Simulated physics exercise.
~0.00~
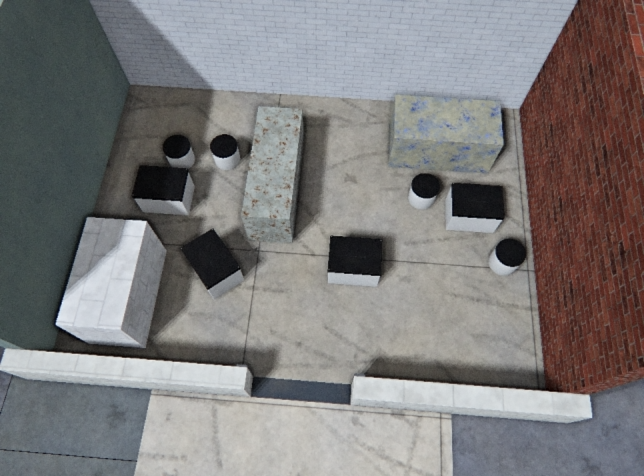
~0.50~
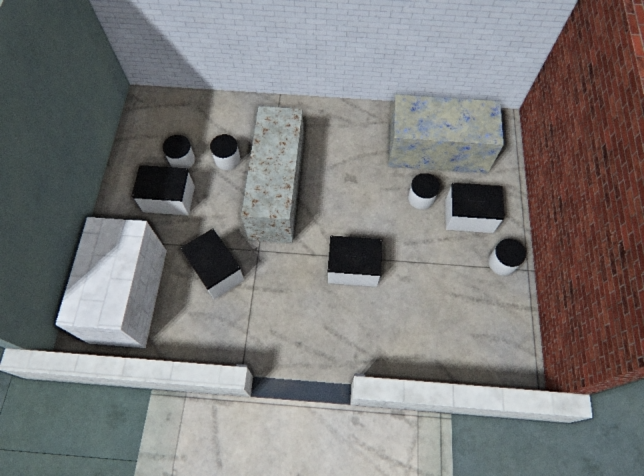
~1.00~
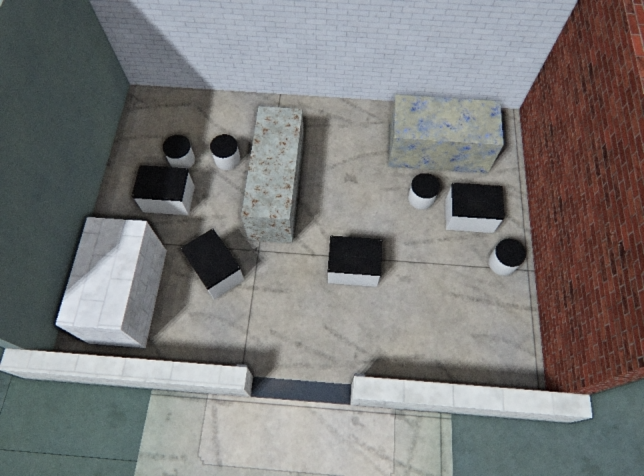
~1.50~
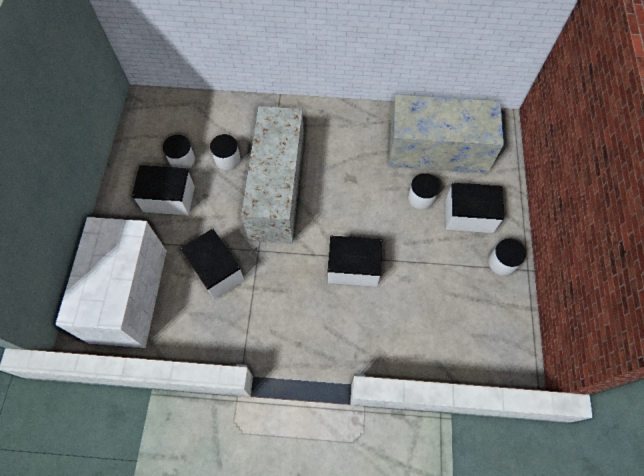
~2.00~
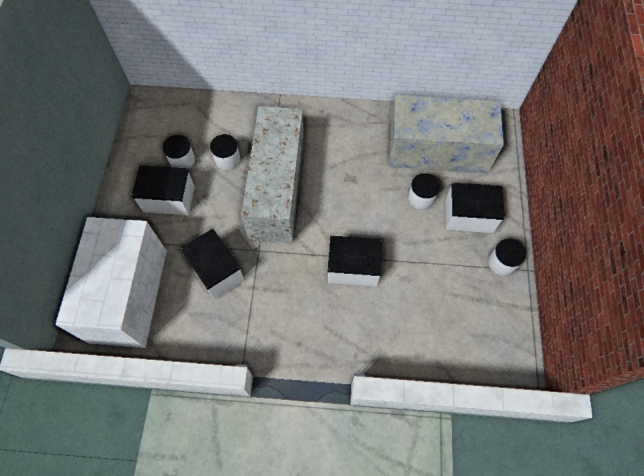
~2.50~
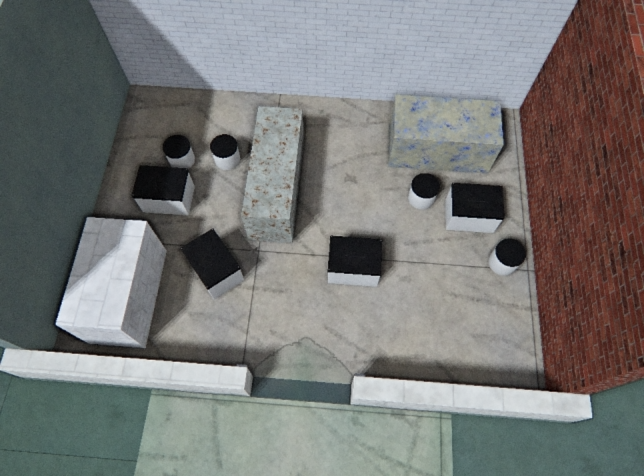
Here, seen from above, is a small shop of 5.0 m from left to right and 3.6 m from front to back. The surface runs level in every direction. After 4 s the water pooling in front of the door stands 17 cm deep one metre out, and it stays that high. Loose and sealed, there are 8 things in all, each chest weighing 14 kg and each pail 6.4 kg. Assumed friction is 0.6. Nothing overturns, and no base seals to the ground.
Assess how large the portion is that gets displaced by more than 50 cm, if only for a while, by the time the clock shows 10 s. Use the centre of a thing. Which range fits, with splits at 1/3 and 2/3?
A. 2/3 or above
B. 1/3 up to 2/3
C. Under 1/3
The answer is C.
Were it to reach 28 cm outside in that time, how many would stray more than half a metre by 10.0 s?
Count: 6.
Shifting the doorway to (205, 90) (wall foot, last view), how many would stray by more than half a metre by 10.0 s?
Count: 4.
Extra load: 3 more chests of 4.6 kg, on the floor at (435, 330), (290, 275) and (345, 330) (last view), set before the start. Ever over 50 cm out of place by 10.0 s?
The three, in order: Smaller shift, larger, larger.
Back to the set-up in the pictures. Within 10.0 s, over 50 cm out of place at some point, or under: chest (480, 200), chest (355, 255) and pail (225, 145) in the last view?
First not as far, then farther, then not as far.
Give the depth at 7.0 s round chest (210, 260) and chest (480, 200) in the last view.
Close to 5 and 3 centimetres.
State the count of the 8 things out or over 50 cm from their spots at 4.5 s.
0.
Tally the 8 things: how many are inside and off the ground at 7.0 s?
It comes to 0.
After 3.5 s 0 of 8 are over 50 cm from their spots; 0 afloat.
After 4.5 s 0 of 8 are over 50 cm from their spots; 0 afloat.
After 7.0 s 1 of 8 are over 50 cm from their spots; 0 afloat.
After 10.0 s 1 of 8 are over 50 cm from their spots, and 1 have been at some point; 1 afloat.
